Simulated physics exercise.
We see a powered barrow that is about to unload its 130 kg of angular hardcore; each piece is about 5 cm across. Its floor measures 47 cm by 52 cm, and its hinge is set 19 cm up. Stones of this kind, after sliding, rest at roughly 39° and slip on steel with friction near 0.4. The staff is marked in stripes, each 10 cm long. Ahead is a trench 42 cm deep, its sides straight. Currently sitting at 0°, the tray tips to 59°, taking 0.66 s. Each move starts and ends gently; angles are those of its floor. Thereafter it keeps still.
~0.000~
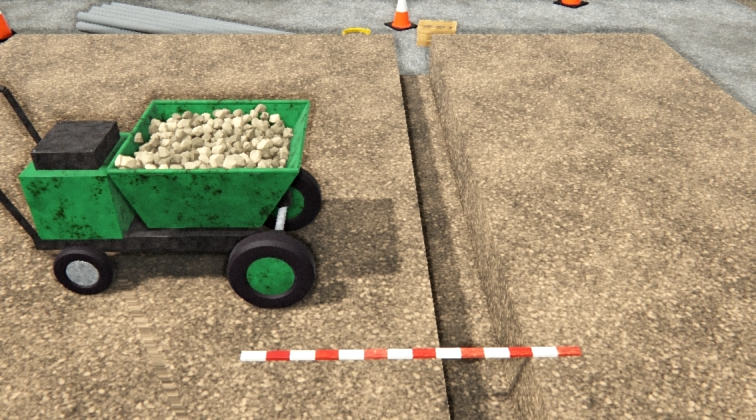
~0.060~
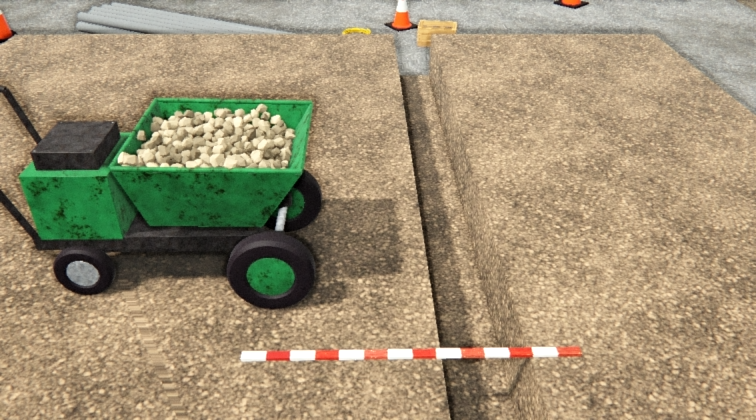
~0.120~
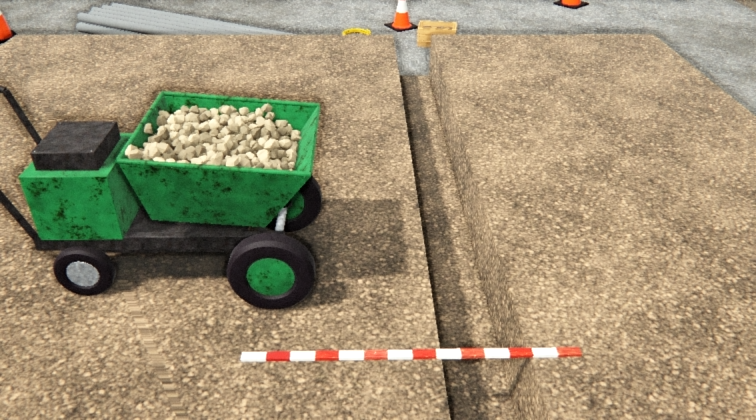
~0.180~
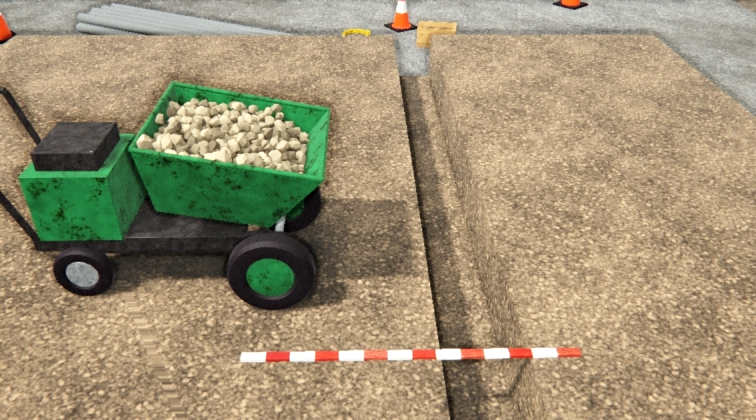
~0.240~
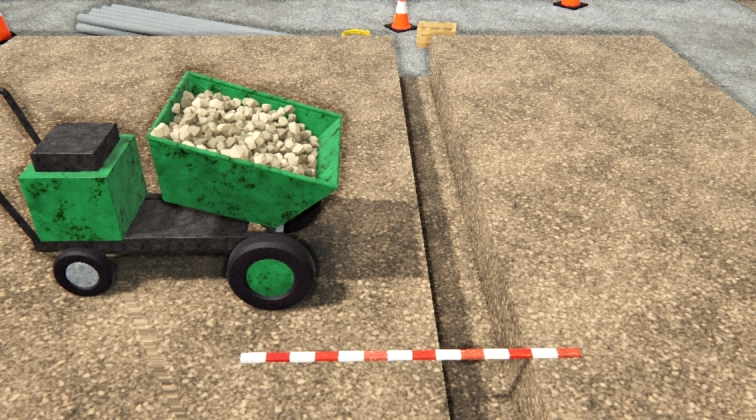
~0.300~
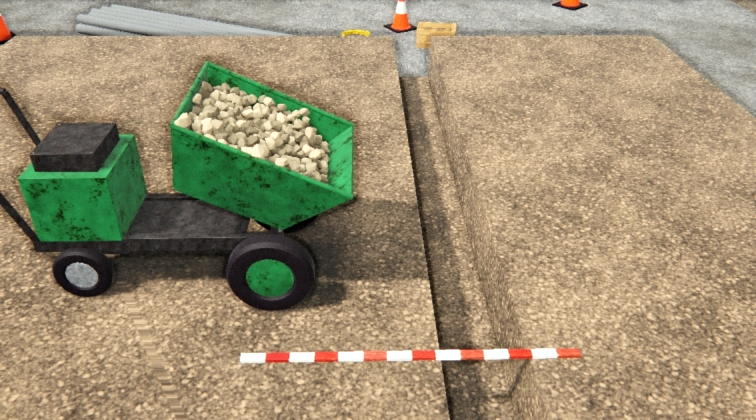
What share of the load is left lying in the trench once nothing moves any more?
About 28 per cent.
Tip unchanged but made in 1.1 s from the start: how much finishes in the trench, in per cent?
Expected share: Around 15%.
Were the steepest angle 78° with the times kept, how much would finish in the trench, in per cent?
Trench share: Approx. 70%.
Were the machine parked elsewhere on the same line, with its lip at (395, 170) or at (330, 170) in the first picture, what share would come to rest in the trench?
Around 15 and then 35 percent.
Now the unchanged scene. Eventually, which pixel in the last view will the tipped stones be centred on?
Resting centre: About (463, 321).
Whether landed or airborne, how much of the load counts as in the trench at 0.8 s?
By then, around 0 percent.
After 0.5 s the floor is at 50°; 100 % in the tray; the foremost stones are at (370, 203).
After 0.8 s the floor is at 59°; 92 % in the tray, 6 % short of the trench, 2 % in the trench; the foremost stones are at (447, 258).
After 1.1 s the floor is at 59°; 69 % in the tray, 7 % short of the trench, 24 % in the trench, 1 % past the trench; the foremost stones are at (506, 267).
After 3.1 s the floor is at 59°; 64 % in the tray, 8 % short of the trench, 28 % in the trench, 1 % past the trench; the foremost stones are at (524, 262).
